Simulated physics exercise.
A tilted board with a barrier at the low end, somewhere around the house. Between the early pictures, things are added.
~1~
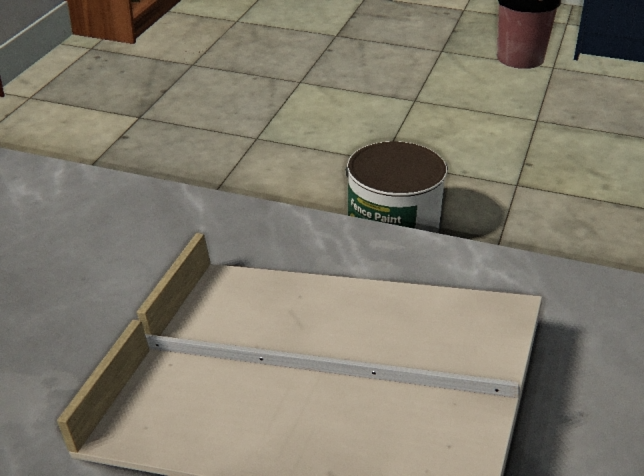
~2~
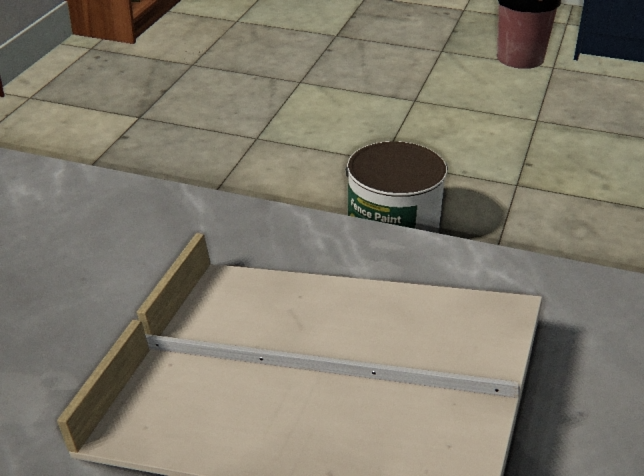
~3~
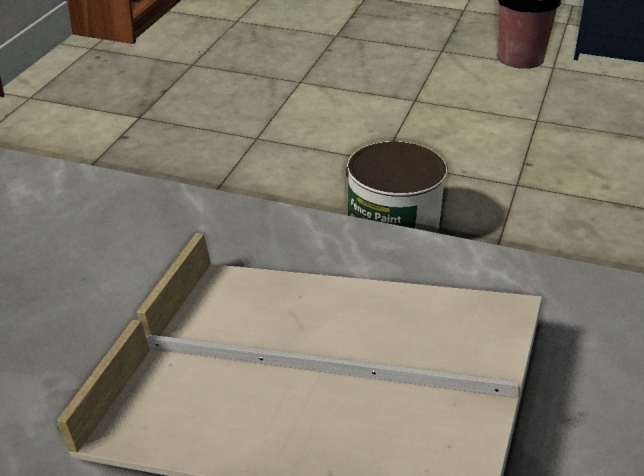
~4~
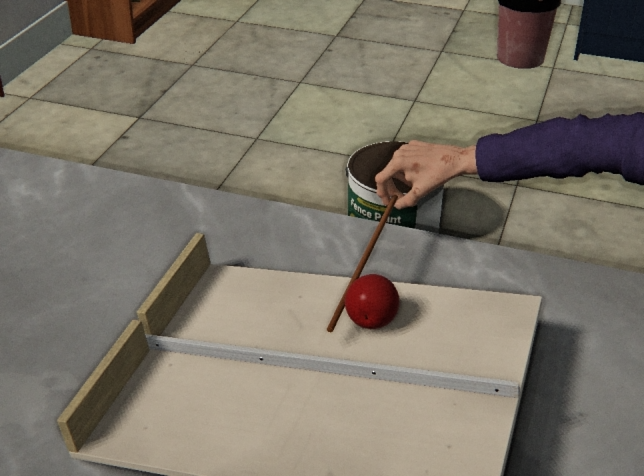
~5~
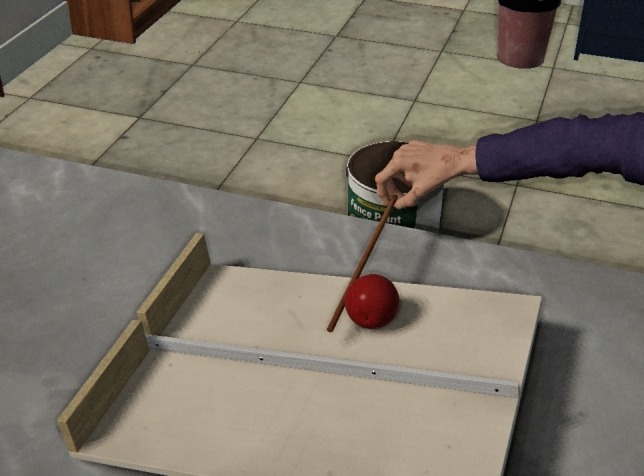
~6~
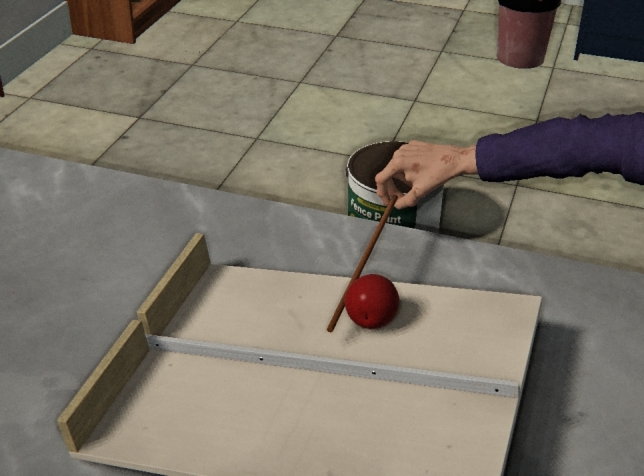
A hand in a purple sleeve, absent at first, appears from the right over a grey surface, seen from above in a room with a tiled floor. It holds a thin brown stick against the left side of a red apple on a pale board with wooden strips at its left edge and a metal strip across it, a paint tub behind. After they appear, nothing moves, and the view stays still.
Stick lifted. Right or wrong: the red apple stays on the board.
Right.
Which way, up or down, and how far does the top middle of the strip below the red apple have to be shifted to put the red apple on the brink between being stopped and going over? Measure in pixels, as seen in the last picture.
Move it down some 24 pixels and it switches.
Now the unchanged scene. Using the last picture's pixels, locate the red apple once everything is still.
Once it all settles, the centre sits at about (202, 284).
Then, 0.44 s past the last view, red apple rolling on the board near (319, 297).
Finally, the red apple is held by the strip, near (202, 284).
